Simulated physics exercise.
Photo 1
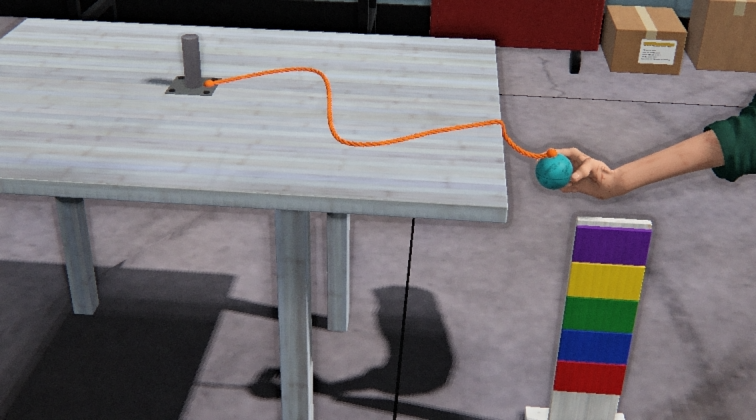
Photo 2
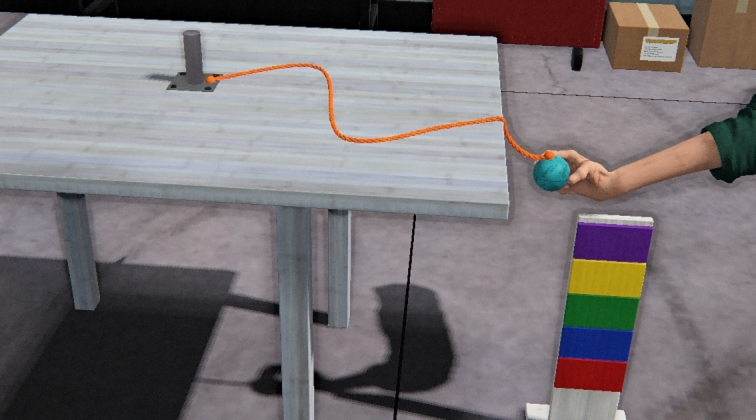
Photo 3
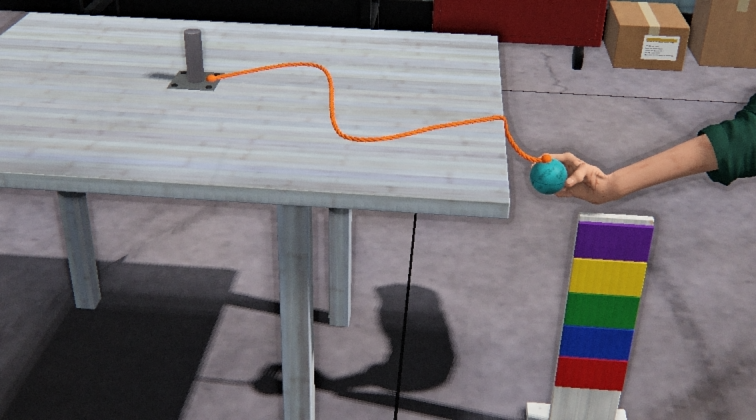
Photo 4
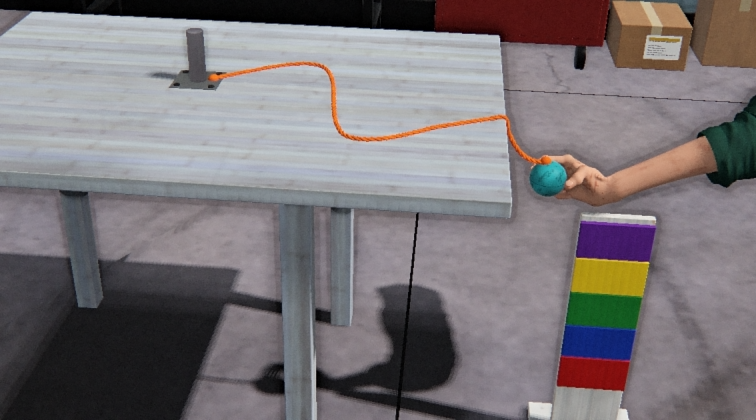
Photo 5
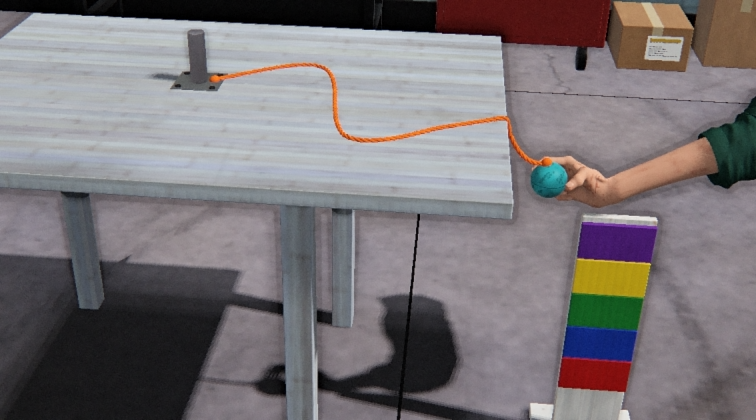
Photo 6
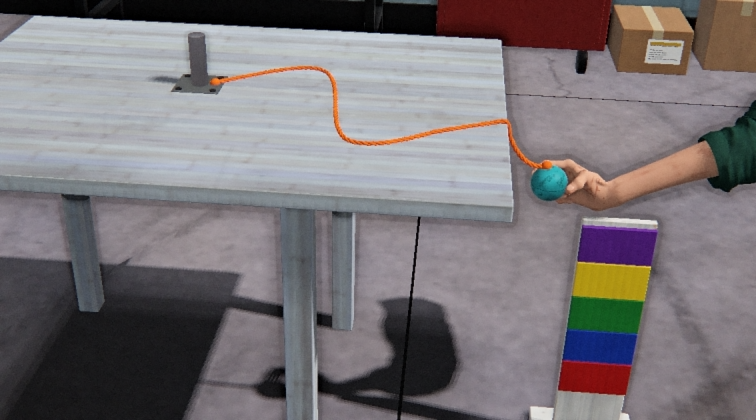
A hand held a turquoise ball just past the table's right edge, tied by a slack orange cord to a post, and barely lowered it beside a board with five coloured bands.
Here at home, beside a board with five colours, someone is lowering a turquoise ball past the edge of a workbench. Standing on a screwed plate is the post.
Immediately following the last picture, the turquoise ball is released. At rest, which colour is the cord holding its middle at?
Blue.
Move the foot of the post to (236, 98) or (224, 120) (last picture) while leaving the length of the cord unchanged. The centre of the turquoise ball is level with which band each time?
Result 1: Red. Result 2: Red.
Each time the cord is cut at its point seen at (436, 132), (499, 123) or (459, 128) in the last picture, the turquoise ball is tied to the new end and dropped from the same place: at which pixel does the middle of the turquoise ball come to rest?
Try 1: About (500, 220). Try 2: About (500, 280). Try 3: About (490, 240).
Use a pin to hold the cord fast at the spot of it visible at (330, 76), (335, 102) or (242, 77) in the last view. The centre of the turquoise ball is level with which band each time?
Each in turn comes out as green, yellow, blue.
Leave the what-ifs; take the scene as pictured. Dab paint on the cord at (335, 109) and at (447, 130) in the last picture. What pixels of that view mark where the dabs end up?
Final positions are (438, 103) and (495, 205), in that order.
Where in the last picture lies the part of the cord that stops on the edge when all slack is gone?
Around (345, 138).
Soon after, ball near (456, 310); level with blue.
After that, ball near (500, 323); level with blue.
In the end, ball near (483, 324); level with blue. Its middle rests at the blue band.
